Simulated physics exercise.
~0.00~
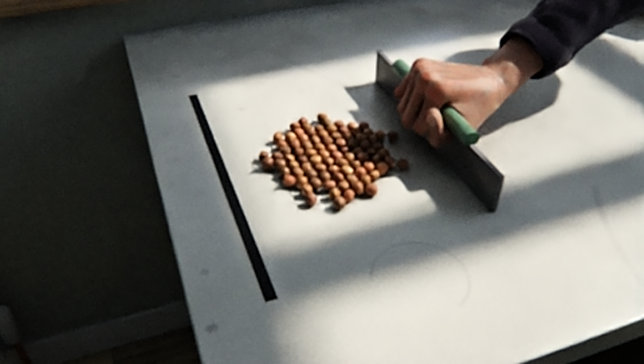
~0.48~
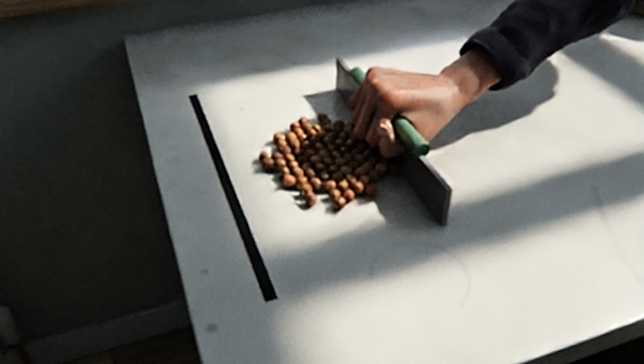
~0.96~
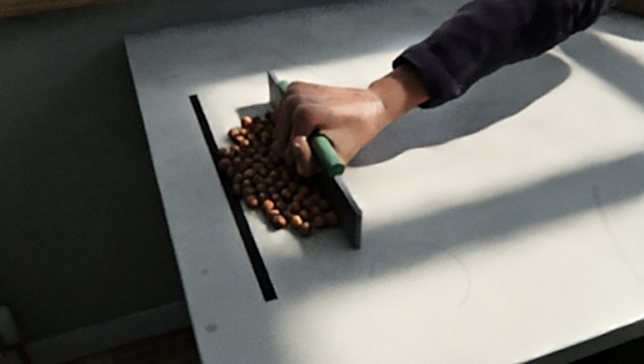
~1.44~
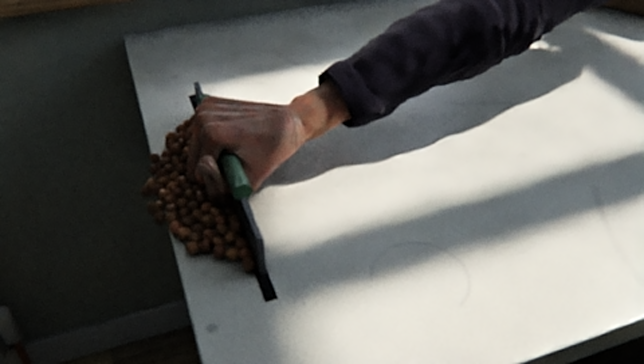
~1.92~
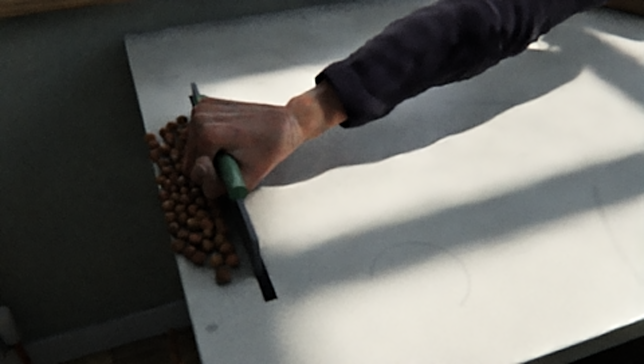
A hand gripping a green-handled scraper pushed a pile of small, round brown nuts left across a pale table and stopped at the black tape, leaving most of the heap on the tabletop while some went over the edge.
